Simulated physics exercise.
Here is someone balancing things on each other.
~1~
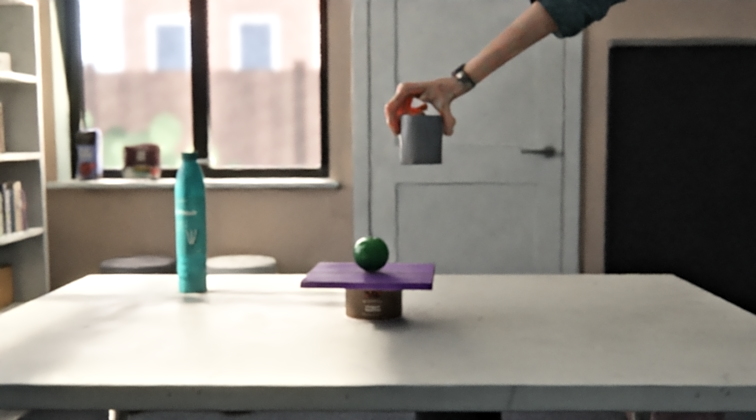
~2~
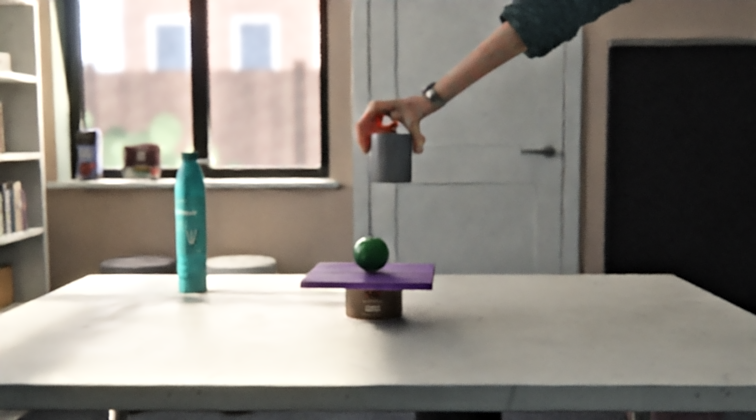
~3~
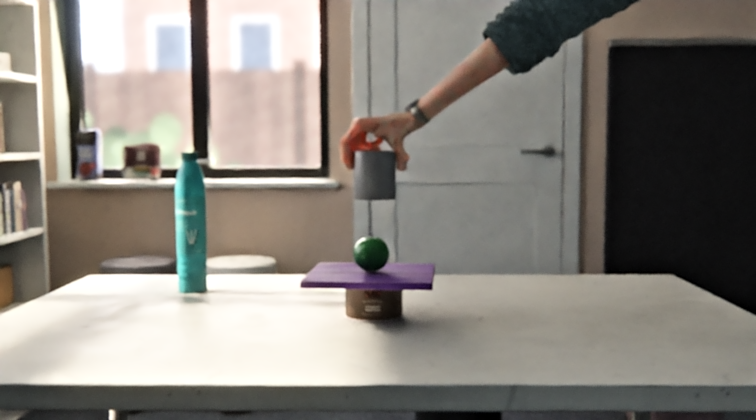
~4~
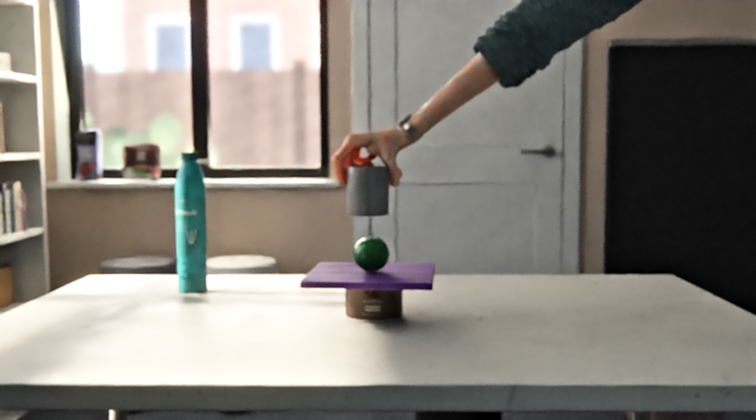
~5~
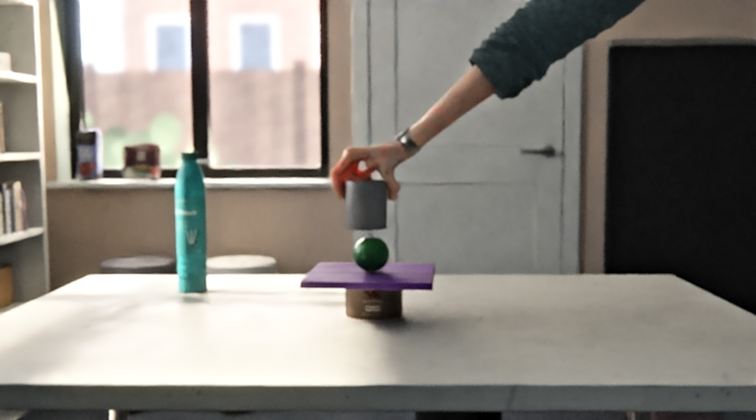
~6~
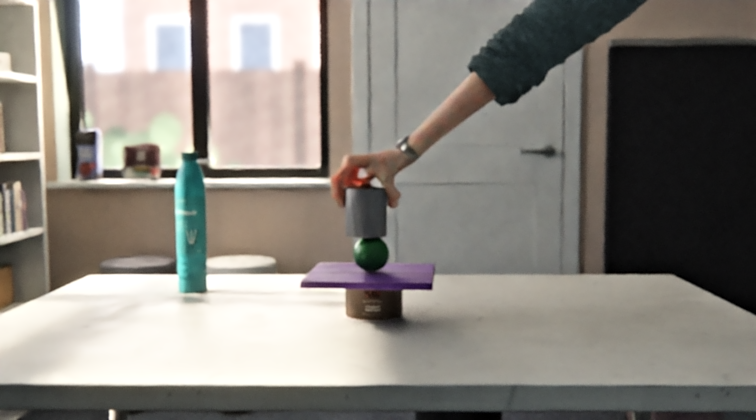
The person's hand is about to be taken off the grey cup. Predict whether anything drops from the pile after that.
Something drops.
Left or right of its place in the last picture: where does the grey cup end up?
Off leftwards in the picture.
Then, 0.40 s later than the last frame, grey cup now fallen.
Then, 0.60 s later than the last frame, things are still on the move.
Then, 0.70 s later than the last frame, as before.
Then, 1.60 s later than the last frame, nothing new.
When it is over, fallen, grey cup; the other 4 as before. End places, in pixels of the last picture, grey cup near (232, 293). The pile comes apart.
